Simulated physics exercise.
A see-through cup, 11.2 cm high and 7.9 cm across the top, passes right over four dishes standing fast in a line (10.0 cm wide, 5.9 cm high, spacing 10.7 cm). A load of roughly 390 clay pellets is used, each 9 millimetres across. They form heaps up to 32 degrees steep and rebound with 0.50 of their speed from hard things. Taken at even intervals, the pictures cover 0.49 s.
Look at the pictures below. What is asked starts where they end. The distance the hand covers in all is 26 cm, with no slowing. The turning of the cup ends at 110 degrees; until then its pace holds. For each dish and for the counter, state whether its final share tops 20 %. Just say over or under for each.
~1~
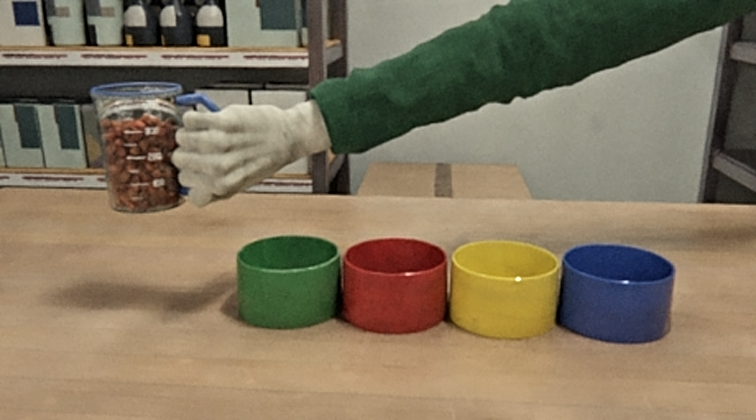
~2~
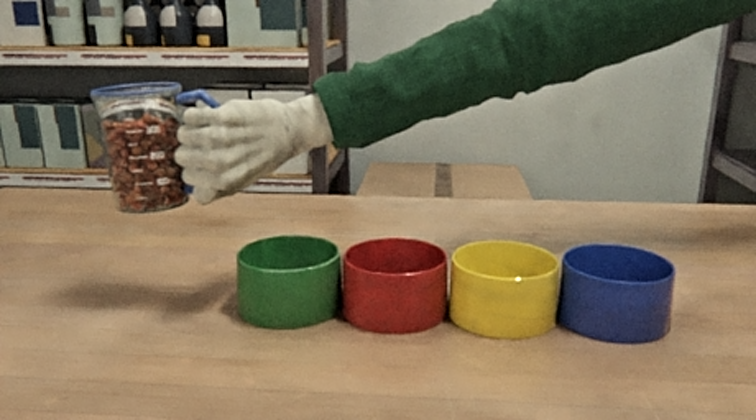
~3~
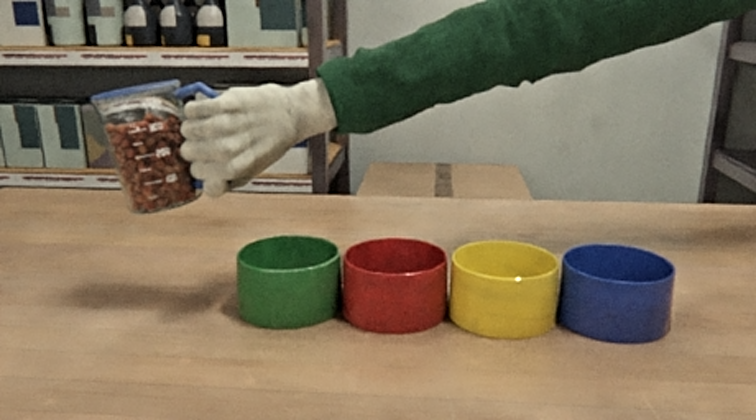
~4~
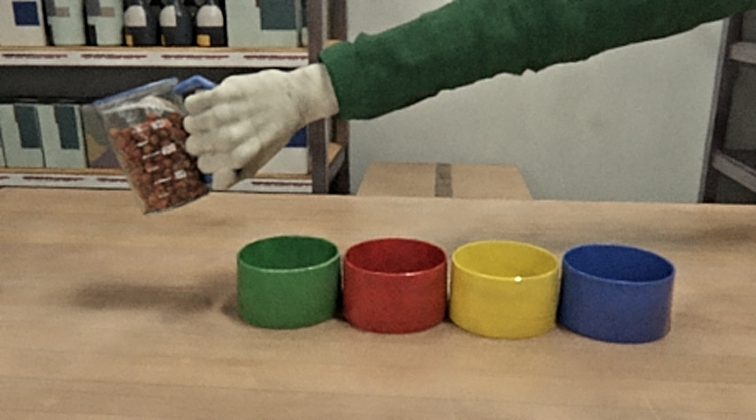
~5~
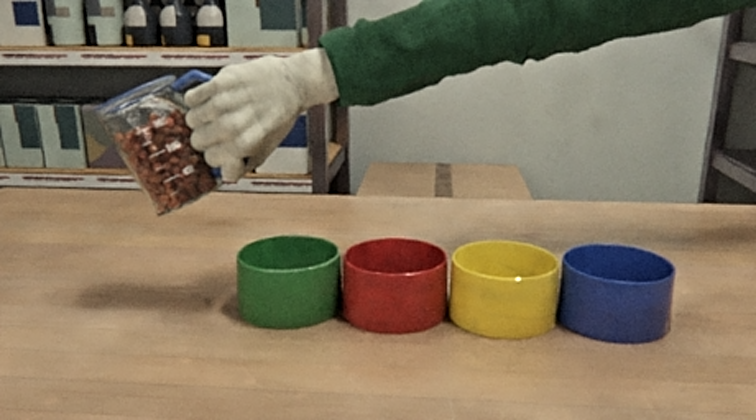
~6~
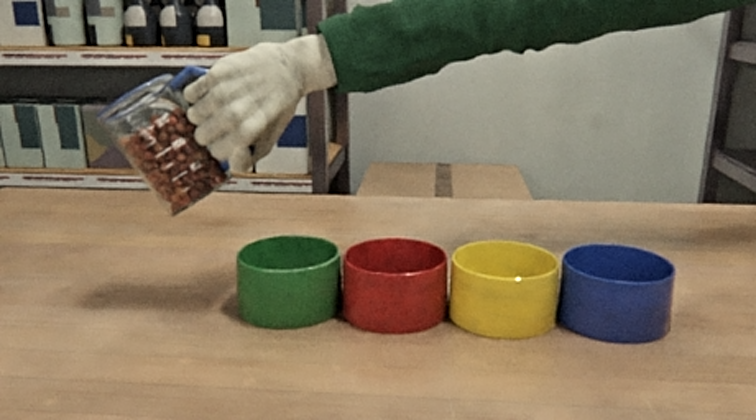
Going through them: Red dish comes out under, blue dish comes out under, green dish comes out under, yellow dish comes out under, counter comes out over.
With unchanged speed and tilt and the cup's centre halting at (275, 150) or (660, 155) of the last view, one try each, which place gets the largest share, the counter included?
The biggest share goes to counter first, then to counter.
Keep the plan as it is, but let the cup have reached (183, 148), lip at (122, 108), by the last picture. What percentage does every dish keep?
It'd finish with red at 10, blue at 0, green at 80 and yellow at 0.
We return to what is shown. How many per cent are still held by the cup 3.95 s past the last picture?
About 0 percent of the load.
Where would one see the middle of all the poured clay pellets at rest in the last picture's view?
Est. centre at rest: (185, 297) px.
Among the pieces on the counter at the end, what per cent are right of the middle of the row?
Estimated share comes to about 0 per cent.
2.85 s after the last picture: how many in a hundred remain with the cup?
It comes to about 0 percent.
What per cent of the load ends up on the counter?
The figure is about 95 percent.
Then, 1.71 s after the last picture, tilt 110 degrees; cup holds 20 %.
Then, 2.85 s after the last picture, tilt 110 degrees; cup holds 0 %, green 5 %.
Then, 3.95 s after the last picture, tilt 110 degrees; cup holds 0 %, green 5 %.
In the end, red 0 %, blue 0 %, green 5 %, yellow 0 %, counter 95 %.
